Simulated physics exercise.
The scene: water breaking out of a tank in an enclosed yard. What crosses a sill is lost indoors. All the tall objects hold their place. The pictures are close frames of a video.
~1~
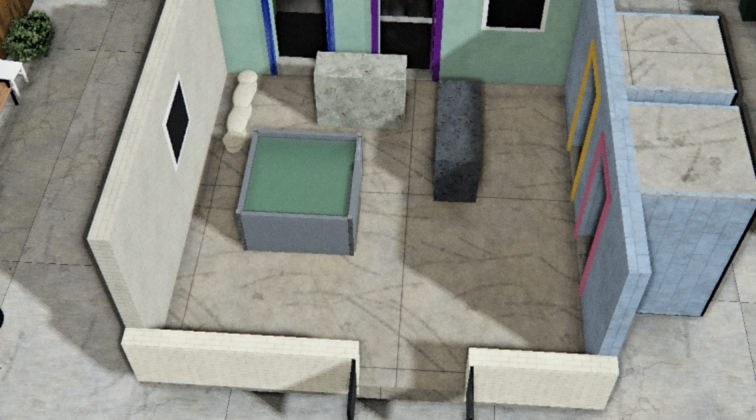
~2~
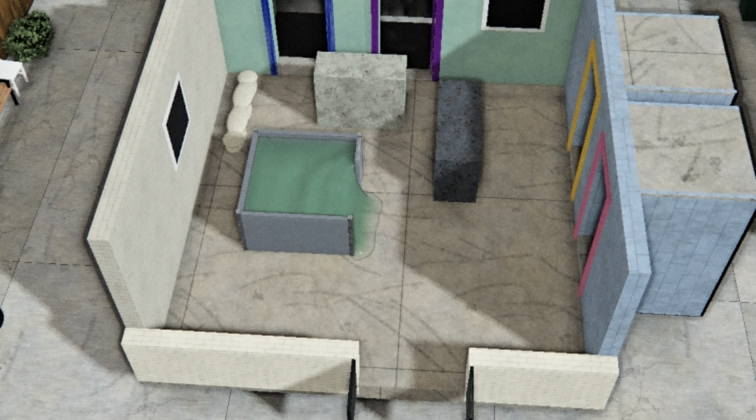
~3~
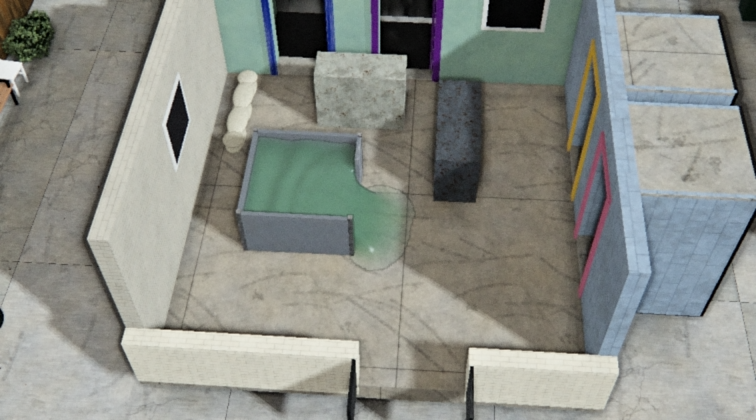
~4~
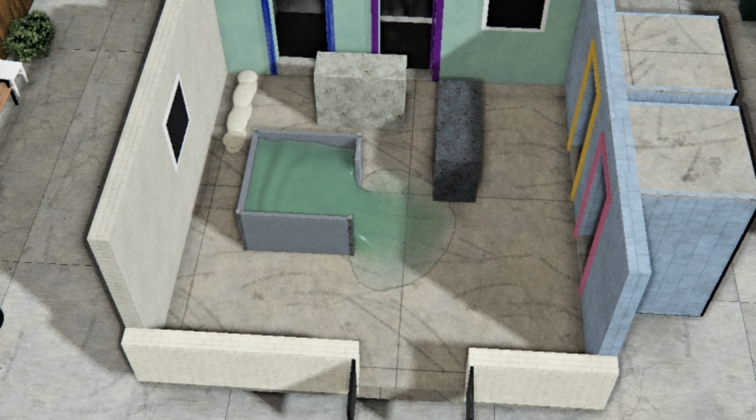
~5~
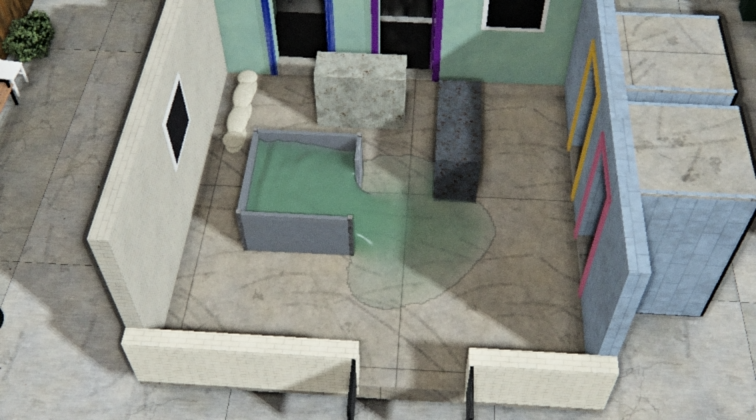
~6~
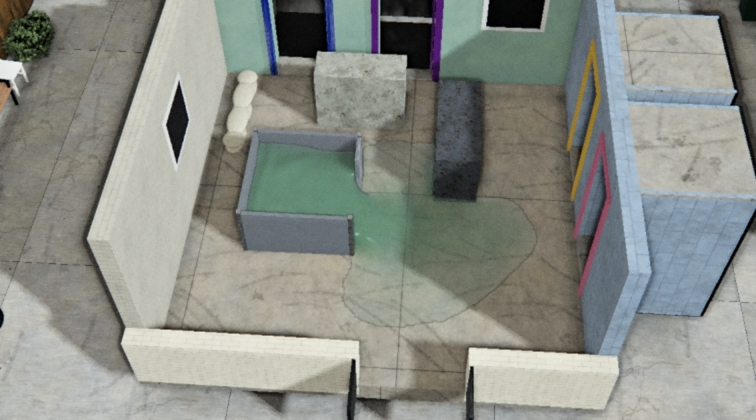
At the start, still green water fills an open grey tank inside a walled yard, beside a pale block and a dark one. The tank's right side opens and water pours onto the paved floor, then spreads rightward and toward the viewer in a widening, thinning pool, while the blocks stay put.
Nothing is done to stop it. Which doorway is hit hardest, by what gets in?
Most goes in at the pink door.
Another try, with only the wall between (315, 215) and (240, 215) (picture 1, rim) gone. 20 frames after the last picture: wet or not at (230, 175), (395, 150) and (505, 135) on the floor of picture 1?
In that order: Wet, dry, free of water.
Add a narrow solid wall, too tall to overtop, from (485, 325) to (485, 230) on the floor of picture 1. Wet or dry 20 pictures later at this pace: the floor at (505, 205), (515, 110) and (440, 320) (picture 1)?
As listed: Under water, covered, wet.
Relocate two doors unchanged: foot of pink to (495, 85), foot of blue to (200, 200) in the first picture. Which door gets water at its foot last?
That is the door marked blue.
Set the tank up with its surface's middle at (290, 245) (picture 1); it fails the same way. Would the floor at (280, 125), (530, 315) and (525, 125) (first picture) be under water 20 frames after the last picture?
In turn: Free of water, flooded, covered.
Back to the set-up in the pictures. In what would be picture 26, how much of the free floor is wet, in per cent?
Close to 55 %.
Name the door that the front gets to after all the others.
It is the blue door.
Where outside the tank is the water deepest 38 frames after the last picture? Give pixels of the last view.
Roughly at (534, 90).
A moment on, water covers 40 % of the floor; pink door some in, blue door not reached, purple door not reached, yellow door wet at the sill, nothing in.
Next, water covers 45 % of the floor; pink door a lot in, blue door not reached, purple door some in, yellow door wet at the sill, nothing in.
Then, water covers 55 % of the floor; pink door a lot in, blue door not reached, purple door some in, yellow door a trickle in.
Later, water covers 80 % of the floor; pink door a lot in, blue door wet at the sill, nothing in, purple door a lot in, yellow door a trickle in.
In the end, water covers 90 % of the floor; pink door a lot in, blue door wet at the sill, nothing in, purple door a lot in, yellow door a trickle in; the pink door has let in the most.
